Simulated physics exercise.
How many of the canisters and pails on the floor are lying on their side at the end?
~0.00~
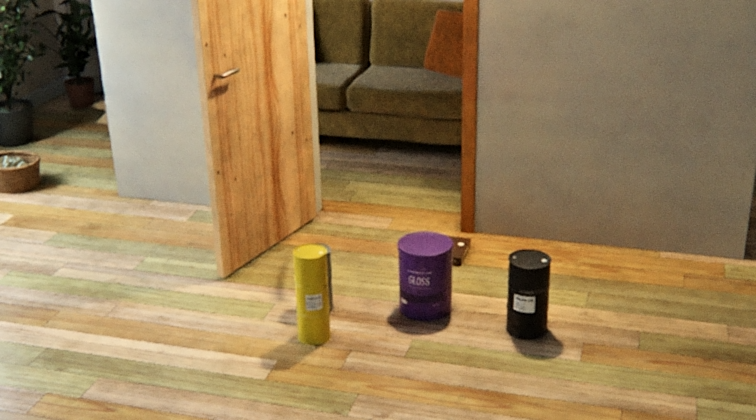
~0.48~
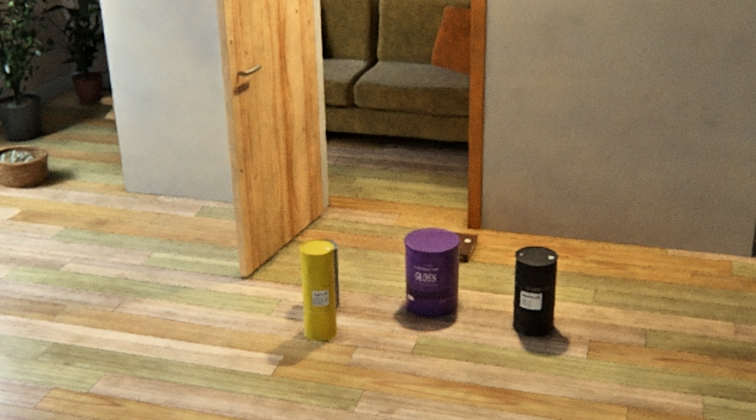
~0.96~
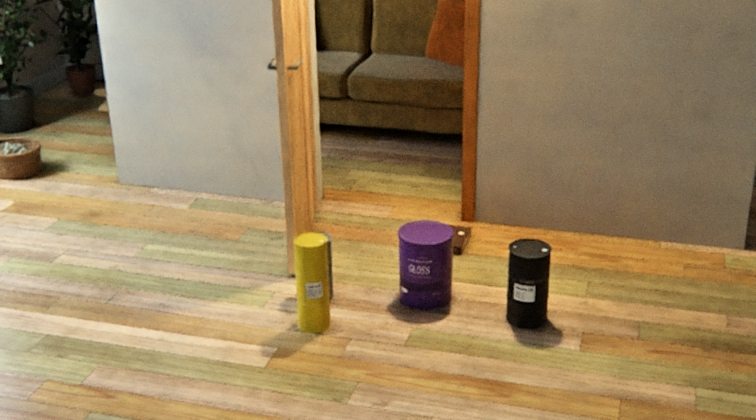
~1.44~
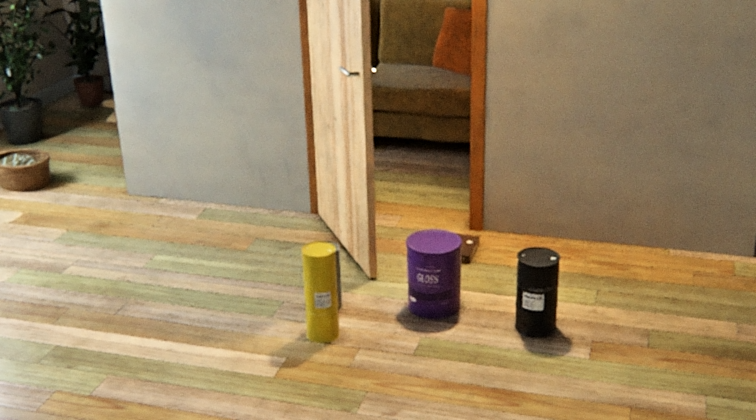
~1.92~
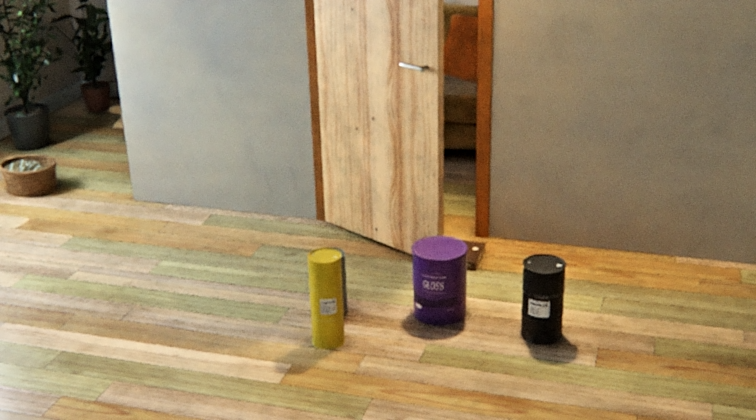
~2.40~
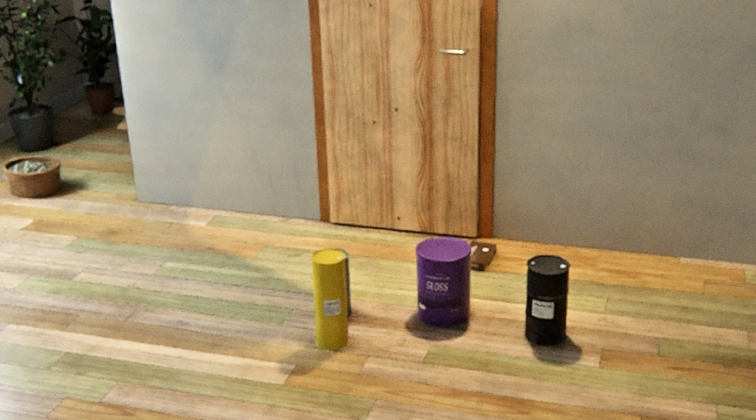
None of them are lying on their side. The yellow, grey and black canisters and the purple pail all still stand upright once the door is shut.
